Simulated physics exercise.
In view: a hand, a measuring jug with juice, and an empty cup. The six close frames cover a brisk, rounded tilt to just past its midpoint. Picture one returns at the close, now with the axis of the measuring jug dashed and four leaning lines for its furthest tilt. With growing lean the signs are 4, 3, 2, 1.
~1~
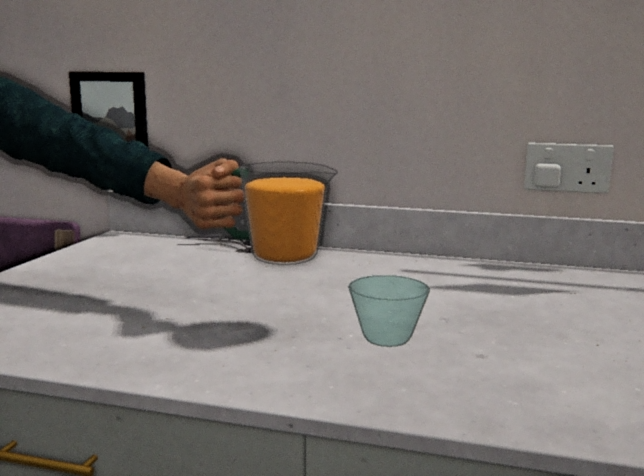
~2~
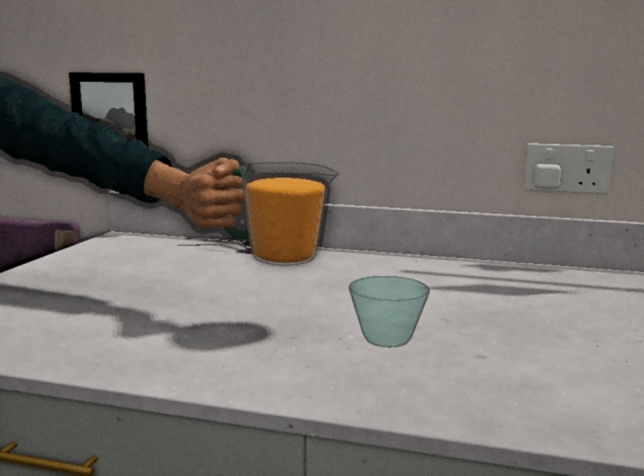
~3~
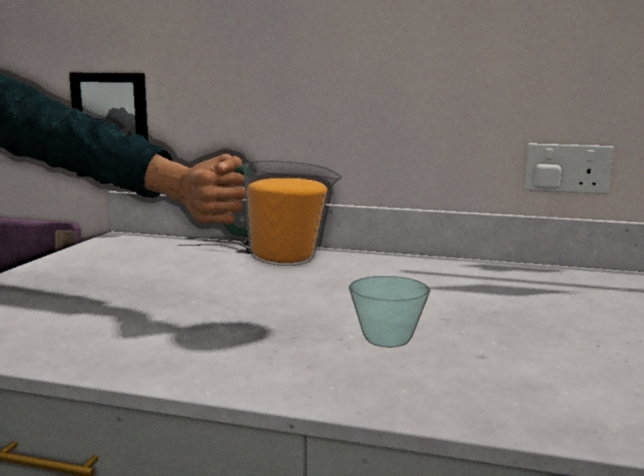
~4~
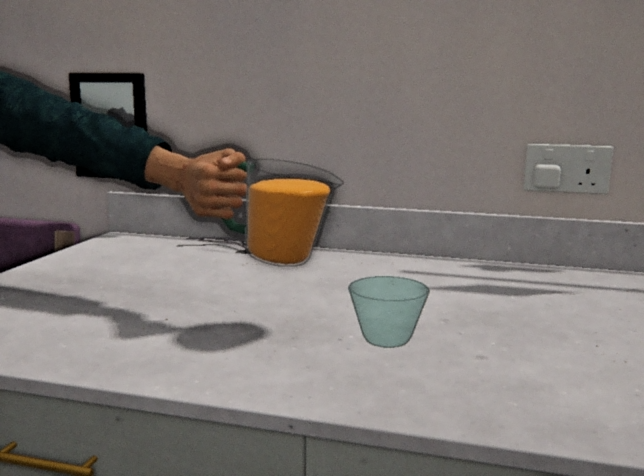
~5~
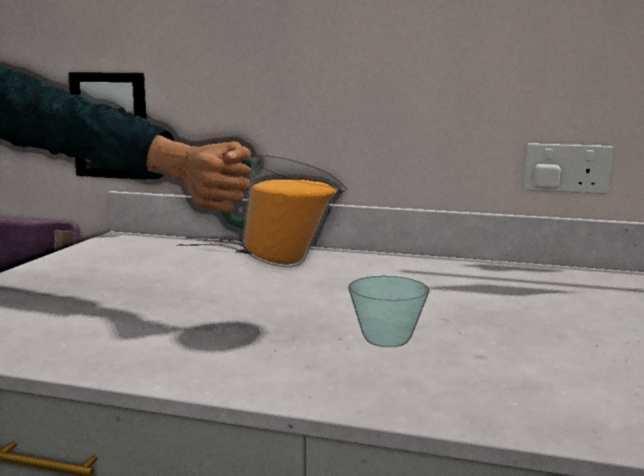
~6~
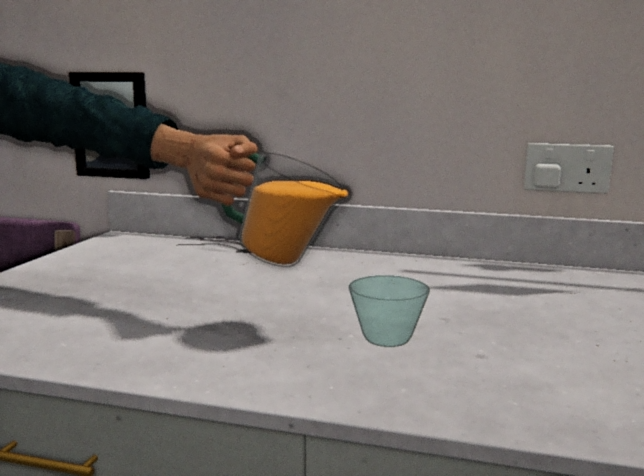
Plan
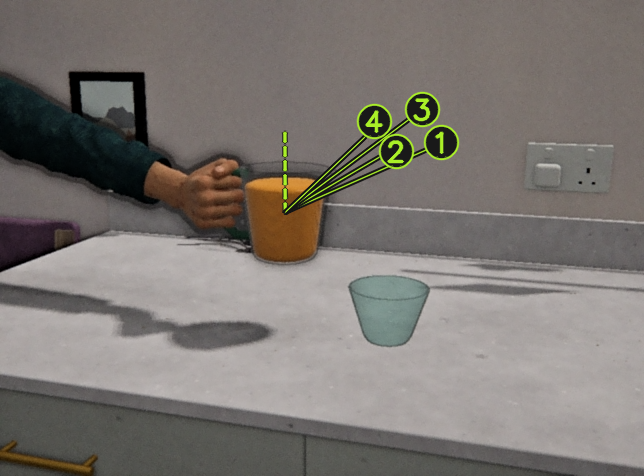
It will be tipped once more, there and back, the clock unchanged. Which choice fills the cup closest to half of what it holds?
The best tilt is 4.
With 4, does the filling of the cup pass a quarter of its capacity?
Yes, it does.
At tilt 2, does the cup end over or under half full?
Over half.
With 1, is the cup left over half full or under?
Over.
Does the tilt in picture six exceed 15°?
Yes.
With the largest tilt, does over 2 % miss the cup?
Yes.
On the marked copy, 1 at (425, 150); 2 at (379, 157); 3 at (408, 119); 4 at (364, 137).
With 1, the cup is filled to the brim; 9 % of the juice is spilt.
With 2, the cup ends with about 89 % of what it can hold; 3 % of the juice is spilt.
With 3, the cup ends with about 70 % of what it can hold.
With 4, the cup ends with about 51 % of what it can hold.
